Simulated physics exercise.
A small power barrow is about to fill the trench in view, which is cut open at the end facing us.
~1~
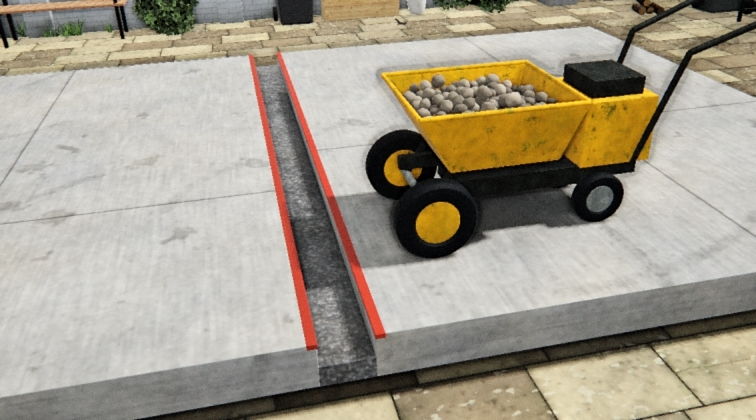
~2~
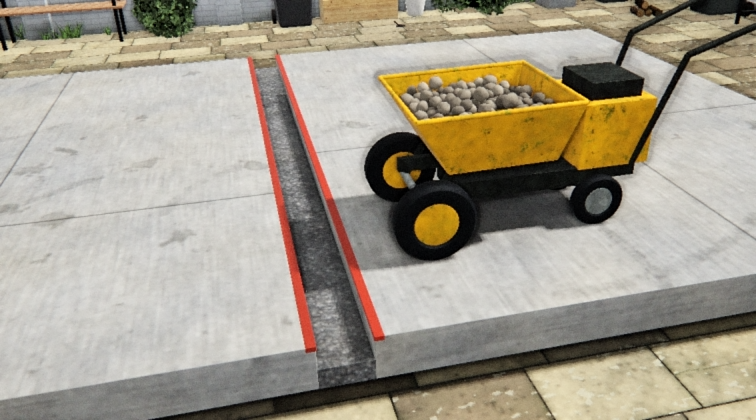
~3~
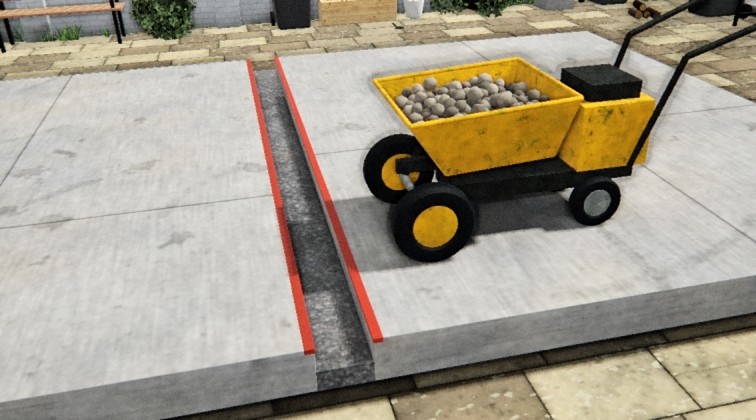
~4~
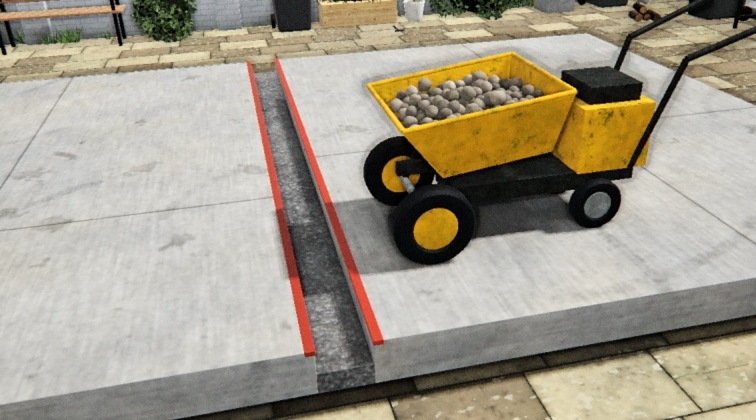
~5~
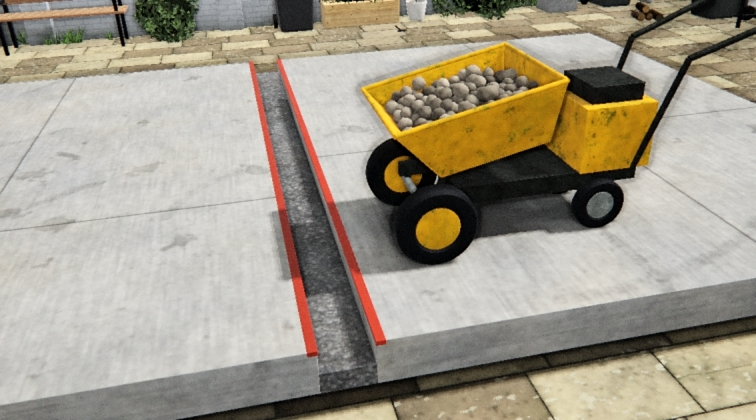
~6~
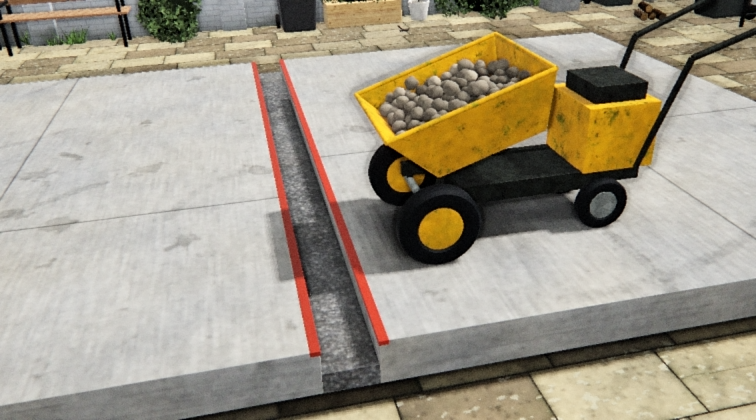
Yellow power barrow standing beside a red-edged trench in pale concrete slabs, its skip of rounded stones gradually tilting toward the left.
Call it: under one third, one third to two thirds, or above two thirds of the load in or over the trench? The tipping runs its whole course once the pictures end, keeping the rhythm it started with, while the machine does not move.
One third to two thirds, I'd call it.
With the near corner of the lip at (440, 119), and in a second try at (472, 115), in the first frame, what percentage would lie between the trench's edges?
You'd see around 60 per cent the first time and around 60 per cent the second.
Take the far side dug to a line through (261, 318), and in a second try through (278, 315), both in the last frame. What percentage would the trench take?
You'd get 90 in a hundred the first time and 70 in a hundred the second.
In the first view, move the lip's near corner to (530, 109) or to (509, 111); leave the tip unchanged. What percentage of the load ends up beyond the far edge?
Roughly 0 per cent, and 0 per cent.
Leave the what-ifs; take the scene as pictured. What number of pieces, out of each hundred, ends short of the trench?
About 0 per cent.
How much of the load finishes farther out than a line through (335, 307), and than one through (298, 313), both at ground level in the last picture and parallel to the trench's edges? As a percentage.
The first comes to 80 per cent, the second to 50 per cent.
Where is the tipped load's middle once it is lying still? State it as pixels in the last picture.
Last view, centre at rest - approx. (284, 244).
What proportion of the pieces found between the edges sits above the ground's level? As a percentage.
Estimate: Around 25 %.
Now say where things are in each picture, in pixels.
The first picture shows lip of the skip (420, 121), level; top of the load (476, 104), river pebbles; first edge of the trench (366, 294); far edge (303, 304), the trench under half as wide as the skip, and about half as deep as wide.
The second picture shows lip of the skip (417, 124), level; top of the load (474, 105).
The third picture shows lip of the skip (410, 127), tipped barely; top of the load (486, 103).
The fourth picture shows lip of the skip (403, 132), tipped a little; top of the load (480, 101).
The fifth picture shows lip of the skip (395, 137), tipped a little; top of the load (481, 95).
The sixth picture shows lip of the skip (387, 143), tipped clearly; top of the load (491, 91); first edge of the trench (370, 301); far edge (306, 311).
Just after the last frame, skip tipped steeply; every one in the skip.
A moment on, skip tipped right over; the larger part in the skip; about a tenth in or heaped over the trench; about a tenth beyond it; about a tenth falling.
Further on, skip tipped right over; about a tenth in the skip; roughly a quarter in or heaped over the trench; roughly half beyond it.
When it is over, skip tipped right over; roughly half in or heaped over the trench; roughly half beyond it.
